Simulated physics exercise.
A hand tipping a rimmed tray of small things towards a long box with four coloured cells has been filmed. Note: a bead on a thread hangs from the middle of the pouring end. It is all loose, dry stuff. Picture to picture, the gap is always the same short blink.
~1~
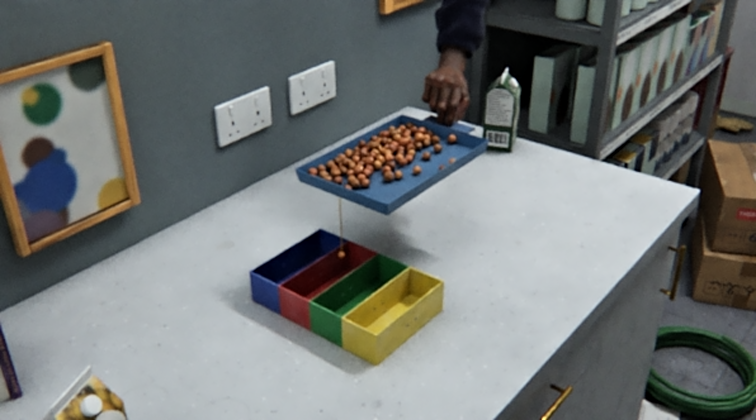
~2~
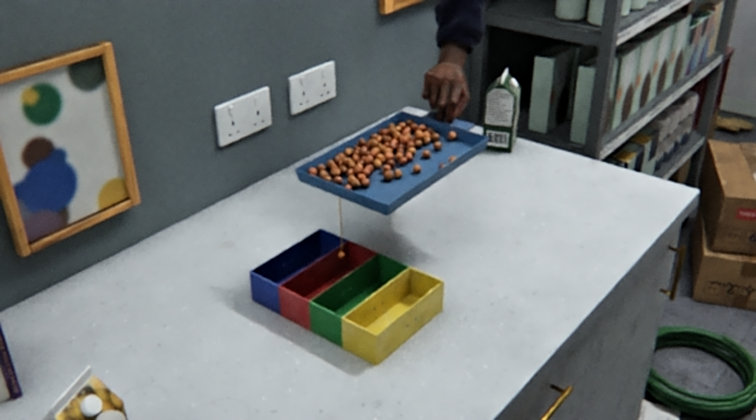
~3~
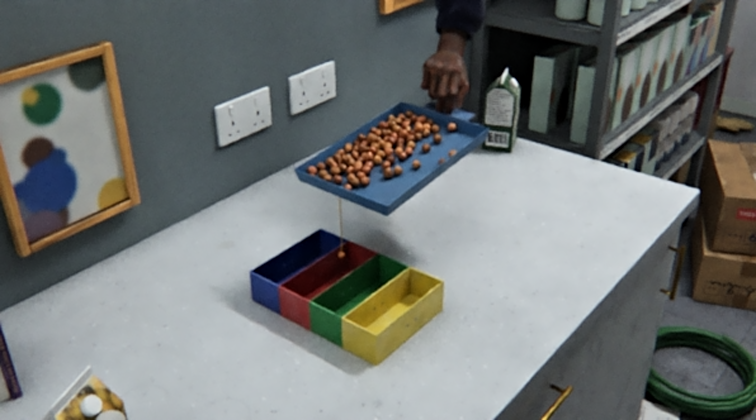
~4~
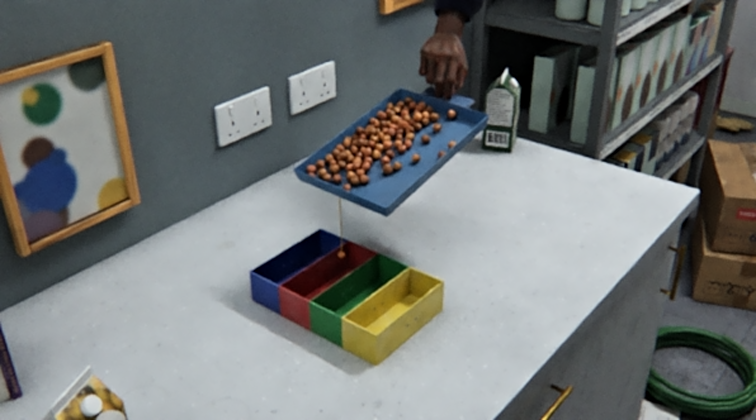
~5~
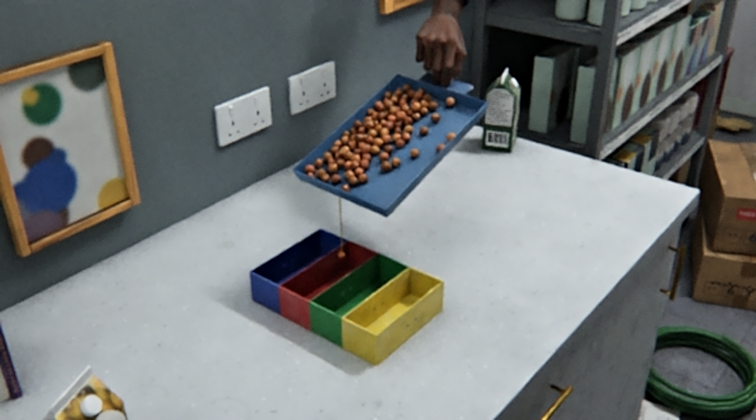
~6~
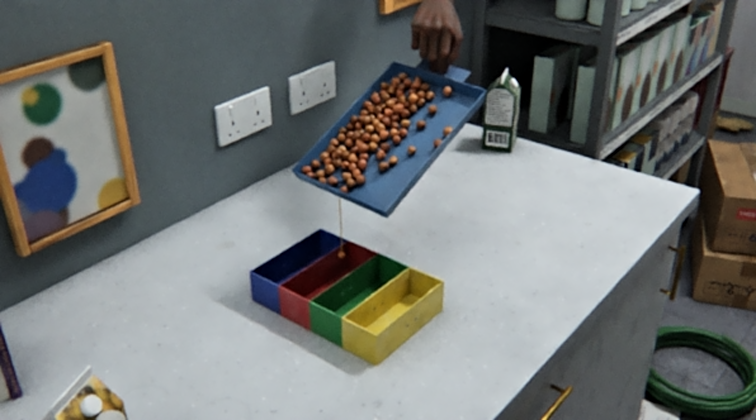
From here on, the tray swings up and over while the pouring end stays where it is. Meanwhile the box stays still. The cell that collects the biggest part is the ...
... Green one.
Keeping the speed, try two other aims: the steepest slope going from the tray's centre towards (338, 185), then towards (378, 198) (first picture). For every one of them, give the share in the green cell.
In order: About 10, then 50 percent.
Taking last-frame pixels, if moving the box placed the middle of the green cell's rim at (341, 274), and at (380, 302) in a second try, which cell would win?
The yellow cell first, red second.
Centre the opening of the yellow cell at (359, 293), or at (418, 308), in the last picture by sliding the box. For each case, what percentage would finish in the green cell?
Around 30 and then 30 per cent.
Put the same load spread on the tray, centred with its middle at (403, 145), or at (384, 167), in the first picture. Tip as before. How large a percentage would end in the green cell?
First case: Some 30 %; second case: Some 50 %.
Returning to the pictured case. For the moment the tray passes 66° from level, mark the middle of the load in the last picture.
Look close to (347, 165) in the last picture.
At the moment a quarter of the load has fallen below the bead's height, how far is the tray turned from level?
Somewhere around 105 degrees.
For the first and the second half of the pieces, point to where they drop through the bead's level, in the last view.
For the early half I get (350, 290), and for the late half (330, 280).
Just after the last frame, tray tipped steeply; almost all on the tray; just a few in the red cell; about a tenth falling or outside the box.
A moment on, tray tipped past a quarter turn; roughly half on the tray; about a tenth in the yellow cell; about a tenth in the green cell; just a few in the red cell; roughly a quarter falling or outside the box.
Further on, tray tipped past a quarter turn; roughly half in the green cell; roughly a quarter in the red cell; about a tenth in the yellow cell; about a tenth in the blue cell; about a tenth falling or outside the box.
When it is over, tray tipped past a quarter turn; roughly half in the green cell; roughly a quarter in the red cell; about a tenth in the yellow cell; about a tenth in the blue cell; about a tenth outside the box.
